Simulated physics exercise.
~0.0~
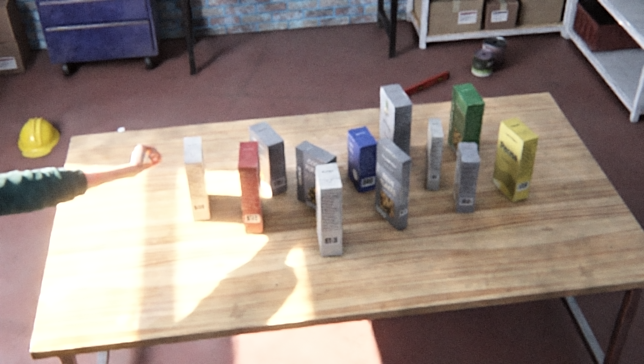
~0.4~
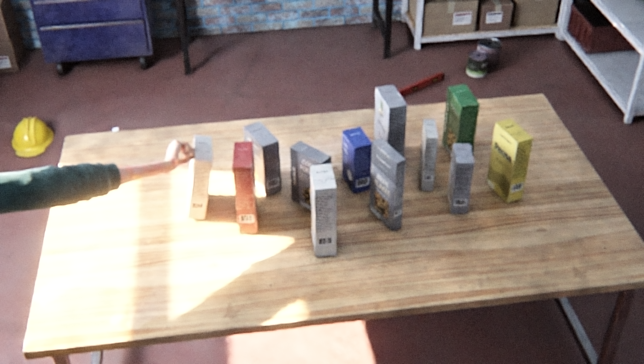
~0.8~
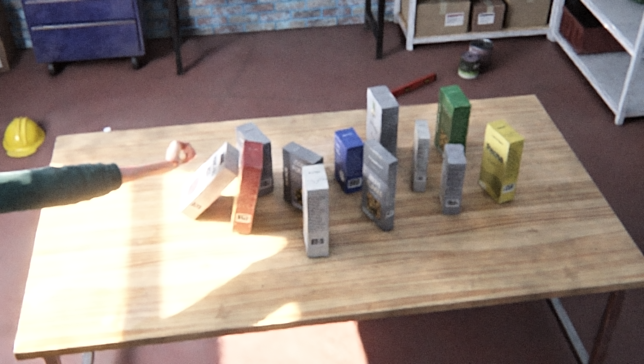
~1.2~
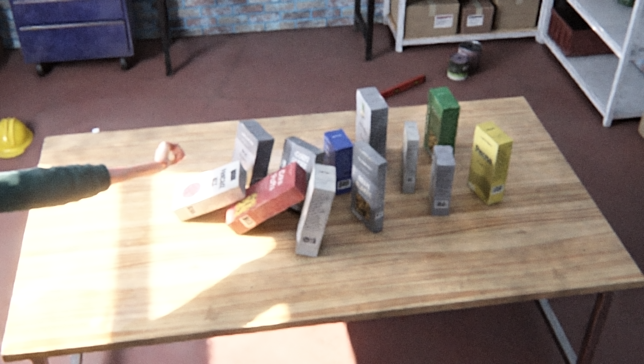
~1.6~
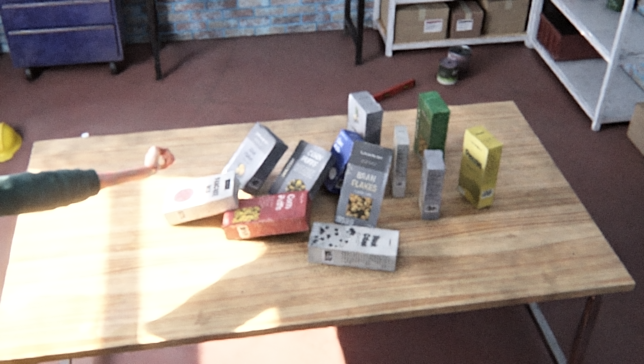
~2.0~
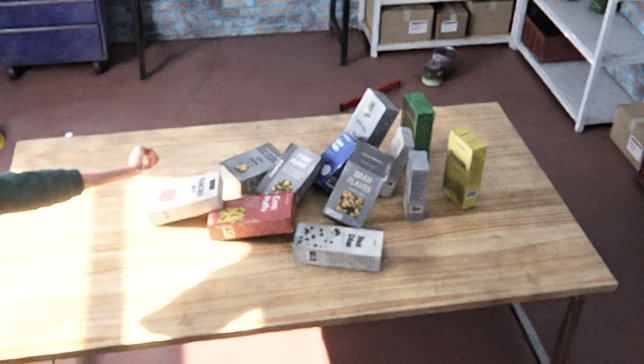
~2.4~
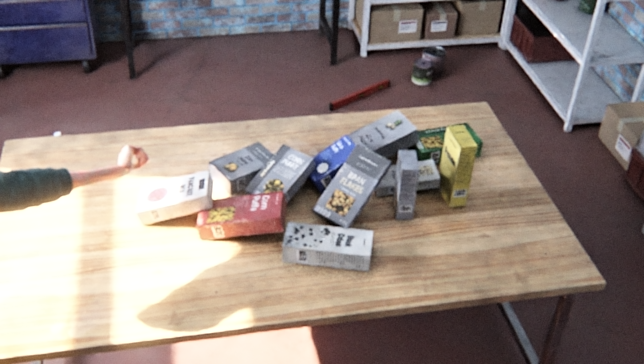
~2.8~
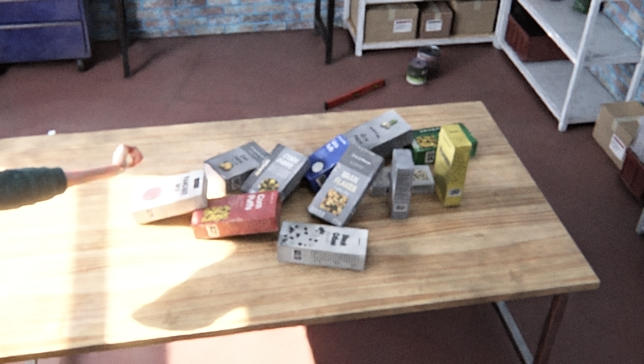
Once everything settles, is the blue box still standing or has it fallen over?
The blue box has fallen over, ending up tipped among the other toppled boxes.
In the video, a hand pushes the leftmost of several upright cereal boxes on a wooden table, tipping it into the red box and setting off a spreading collapse that topples the blue and green boxes, leaving the yellow box and a small grey one standing.
